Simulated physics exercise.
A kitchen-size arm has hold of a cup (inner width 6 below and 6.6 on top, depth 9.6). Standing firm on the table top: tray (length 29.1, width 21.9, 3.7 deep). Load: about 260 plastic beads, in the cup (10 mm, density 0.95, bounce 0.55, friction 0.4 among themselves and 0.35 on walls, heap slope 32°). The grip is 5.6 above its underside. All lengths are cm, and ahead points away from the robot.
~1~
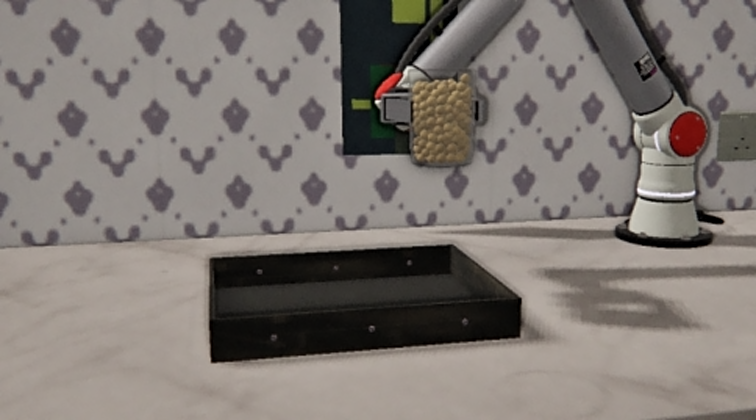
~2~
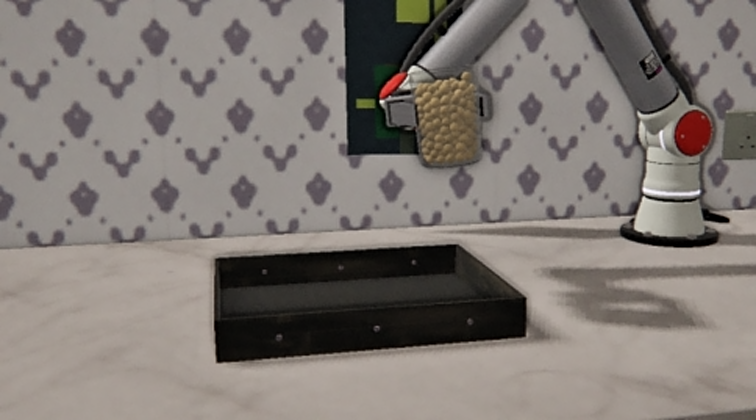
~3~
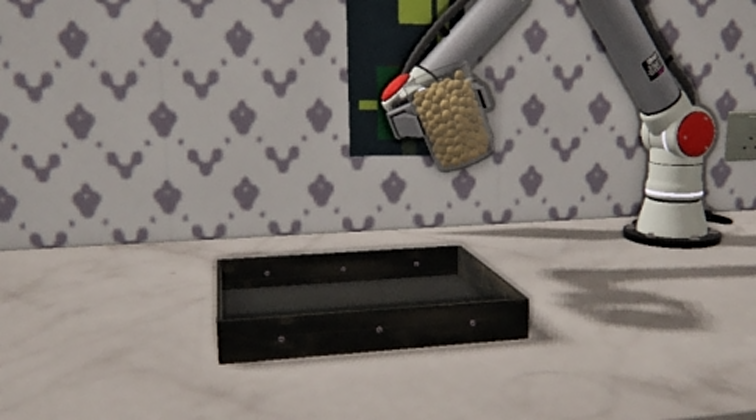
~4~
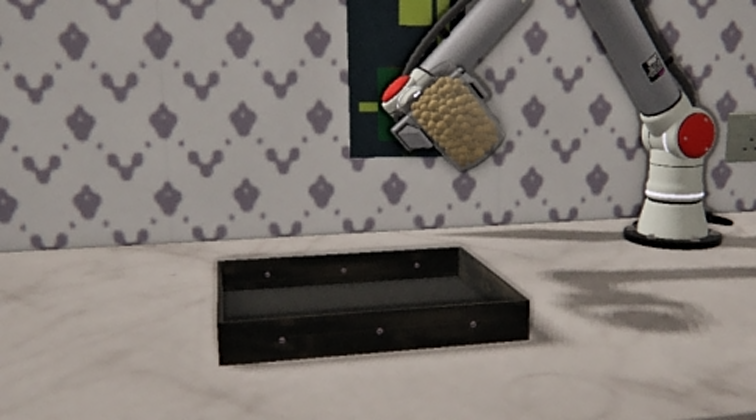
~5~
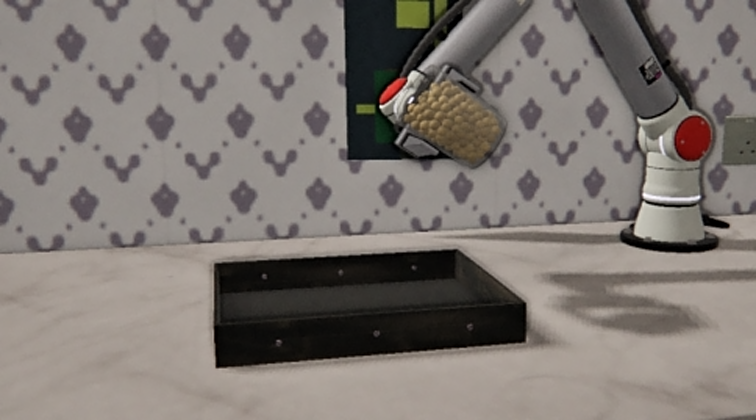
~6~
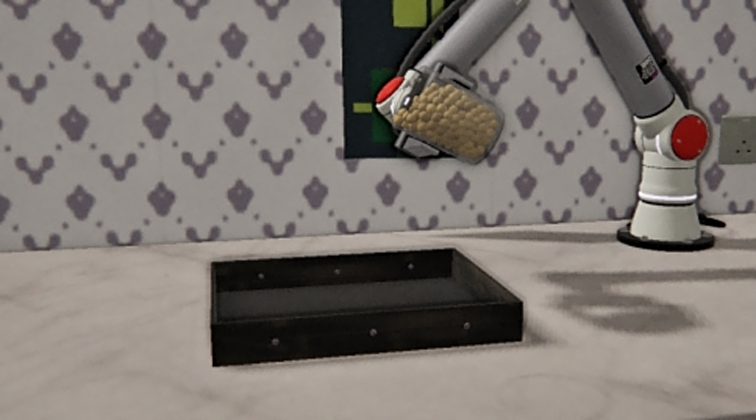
A robot arm holds a cup full of tan beads and tilts it above a black tray.
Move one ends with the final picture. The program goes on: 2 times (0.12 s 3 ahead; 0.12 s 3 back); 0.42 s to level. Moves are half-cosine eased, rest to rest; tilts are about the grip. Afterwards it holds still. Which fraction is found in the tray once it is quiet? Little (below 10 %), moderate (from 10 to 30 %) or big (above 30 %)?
Answer: Moderate; from 10 to 30 % of the plastic beads finish in the tray.
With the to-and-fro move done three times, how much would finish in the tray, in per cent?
In that case some 20 per cent.
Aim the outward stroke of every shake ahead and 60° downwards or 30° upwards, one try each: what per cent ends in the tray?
Some 0 and 20 per cent.
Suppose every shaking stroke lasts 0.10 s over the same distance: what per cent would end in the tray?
It would be near 25 per cent.
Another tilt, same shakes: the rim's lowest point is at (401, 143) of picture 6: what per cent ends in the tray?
Some 60 per cent.
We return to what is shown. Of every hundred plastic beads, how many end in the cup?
About 85 per cent.
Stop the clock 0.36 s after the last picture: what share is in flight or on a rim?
Roughly 1 per cent.
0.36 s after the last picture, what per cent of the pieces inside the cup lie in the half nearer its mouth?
Roughly 45 per cent.
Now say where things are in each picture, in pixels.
The cup middle at (442, 118), level; upper third of the load around (443, 96), from x 415 to 470, top at y 80; 255 in the cup, in the first picture.
The cup middle at (447, 118), tilted 6° forward; upper third of the load around (447, 97), from x 420 to 475, top at y 75, in the second picture.
The cup middle at (452, 119), tilted 21° forward; upper third of the load around (448, 99), from x 420 to 485, top at y 75, in the third picture.
The cup middle at (454, 119), tilted 41° forward; upper third of the load around (449, 101), from x 415 to 495, top at y 80, in the fourth picture.
The cup middle at (453, 120), tilted 56° forward; upper third of the load around (446, 105), from x 410 to 495, top at y 85, in the fifth picture.
The cup middle at (450, 118), tilted 62° forward; upper third of the load around (444, 105), from x 400 to 495, top at y 85; 255 in the cup, in the sixth picture.
Then, 0.36 s on, tilted 62° forward, highest piece 23 above the table; 233 in the cup, 19 in the tray, 3 in flight or on a rim.
Then, 0.72 s on, tilted 24° forward, highest piece 24 above the table; 216 in the cup, 38 in the tray, 1 in flight or on a rim.
Then, 1.10 s on, level, highest piece 25 above the table; 216 in the cup, 39 in the tray.
Then, 2.15 s on, level, highest piece 25 above the table; 216 in the cup, 39 in the tray.
In the end, 216 in the cup, 39 in the tray. That is 15 % in the tray.
